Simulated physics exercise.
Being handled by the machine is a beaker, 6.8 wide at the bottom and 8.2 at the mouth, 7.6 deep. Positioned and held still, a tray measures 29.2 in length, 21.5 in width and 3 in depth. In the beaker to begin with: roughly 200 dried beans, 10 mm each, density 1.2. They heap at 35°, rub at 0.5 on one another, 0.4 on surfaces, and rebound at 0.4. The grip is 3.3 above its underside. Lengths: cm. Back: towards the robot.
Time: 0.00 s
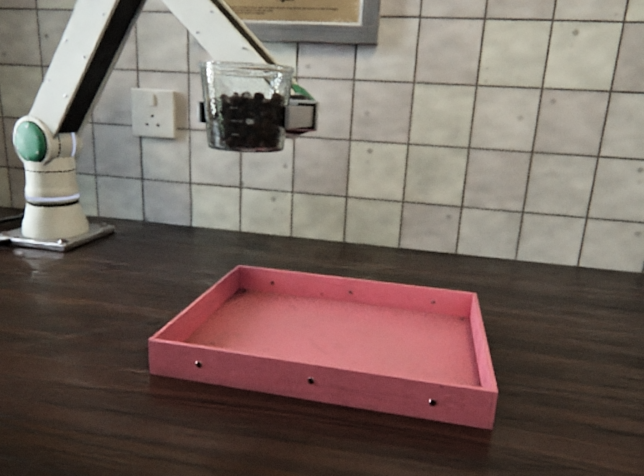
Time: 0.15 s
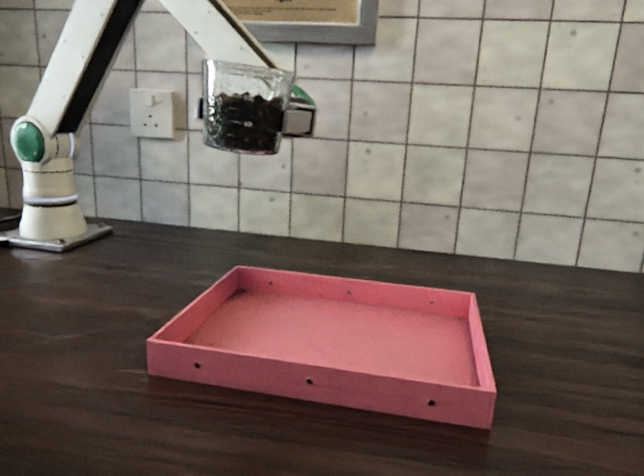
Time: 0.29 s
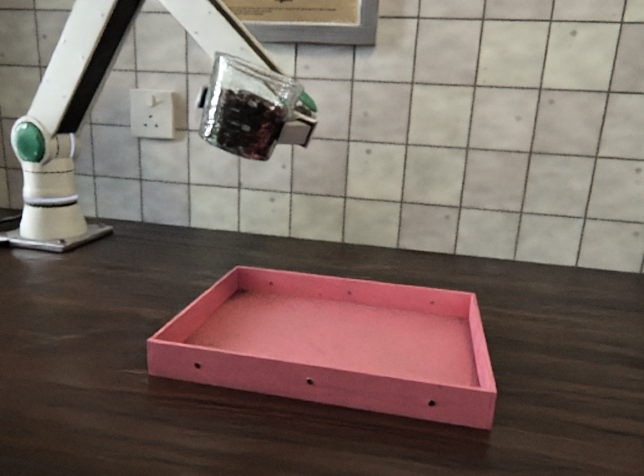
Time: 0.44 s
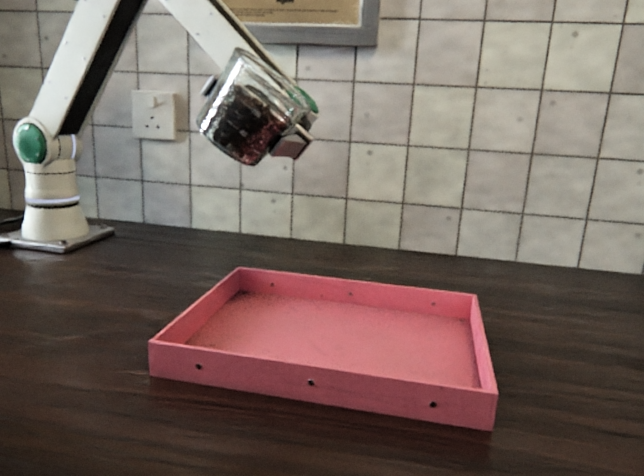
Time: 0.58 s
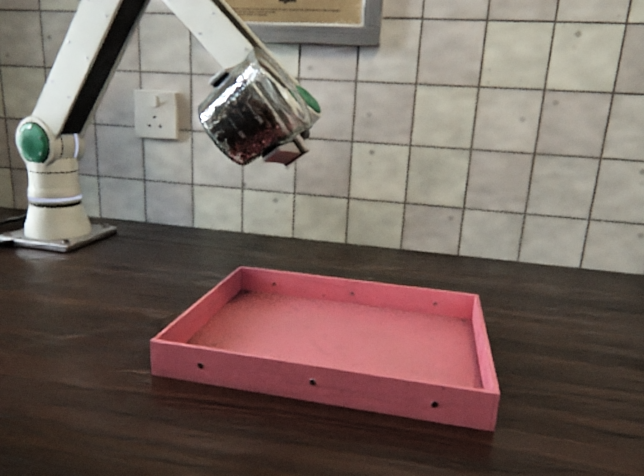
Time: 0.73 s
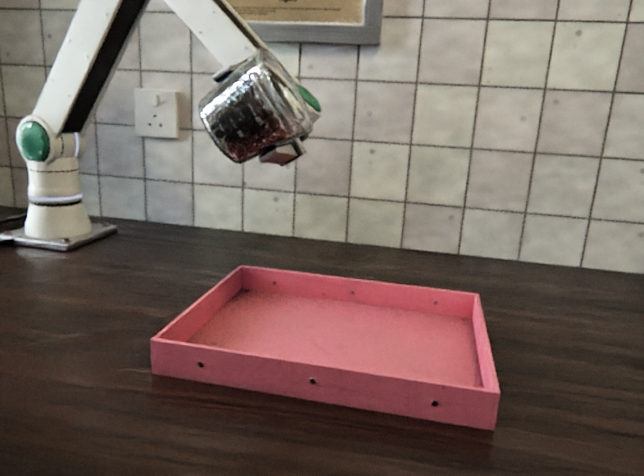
Robot arm gradually tilting a clear beaker of dark beans above a still pink tray on a dark wooden table.
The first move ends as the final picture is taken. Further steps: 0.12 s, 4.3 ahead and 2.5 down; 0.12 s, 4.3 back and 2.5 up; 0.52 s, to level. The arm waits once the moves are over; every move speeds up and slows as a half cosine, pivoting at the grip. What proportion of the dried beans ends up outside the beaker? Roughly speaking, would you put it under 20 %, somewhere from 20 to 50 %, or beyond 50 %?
Roughly, under 20 %.
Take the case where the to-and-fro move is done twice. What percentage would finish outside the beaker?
About 5 per cent in that case.
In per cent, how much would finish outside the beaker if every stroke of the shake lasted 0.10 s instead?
I'd expect some 5 per cent.
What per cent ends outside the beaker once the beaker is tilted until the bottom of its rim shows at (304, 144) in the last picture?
Some 20 per cent.
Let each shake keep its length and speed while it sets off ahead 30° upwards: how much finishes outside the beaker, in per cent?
Roughly 40 per cent.
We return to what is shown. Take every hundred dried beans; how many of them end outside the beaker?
The share comes to around 5 per cent.
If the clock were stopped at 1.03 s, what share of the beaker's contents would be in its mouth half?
Some 30 percent is in that half.
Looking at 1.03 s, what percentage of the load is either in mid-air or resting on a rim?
About 3 per cent.
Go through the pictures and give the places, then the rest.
In the first picture, beaker middle at (247, 109), level; upper third of the load around (248, 104), from x 215 to 280, top at y 95; 196 in the beaker.
In the second picture, beaker middle at (245, 110), tilted 5° forward; upper third of the load around (242, 106), from x 210 to 280, top at y 95.
In the third picture, beaker middle at (247, 110), tilted 20° forward; upper third of the load around (238, 105), from x 210 to 280, top at y 90.
In the fourth picture, beaker middle at (250, 112), tilted 37° forward; upper third of the load around (240, 104), from x 205 to 280, top at y 85.
In the fifth picture, beaker middle at (253, 113), tilted 52° forward; upper third of the load around (239, 103), from x 210 to 280, top at y 80.
In the sixth picture, beaker middle at (253, 112), tilted 57° forward; upper third of the load around (240, 101), from x 210 to 285, top at y 85; 196 in the beaker.
By 1.03 s, tilted 55° forward, highest piece 25 above the table; 190 in the beaker, 6 in flight or on a rim.
By 1.34 s, tilted 11° forward, highest piece 27 above the table; 188 in the beaker, 8 in the tray.
By 1.69 s, level, highest piece 27 above the table; 188 in the beaker, 8 in the tray.
By 2.74 s, level, highest piece 27 above the table; 188 in the beaker, 8 in the tray.
Final count, 188 in the beaker, 8 in the tray. That is 4 % outside the beaker.
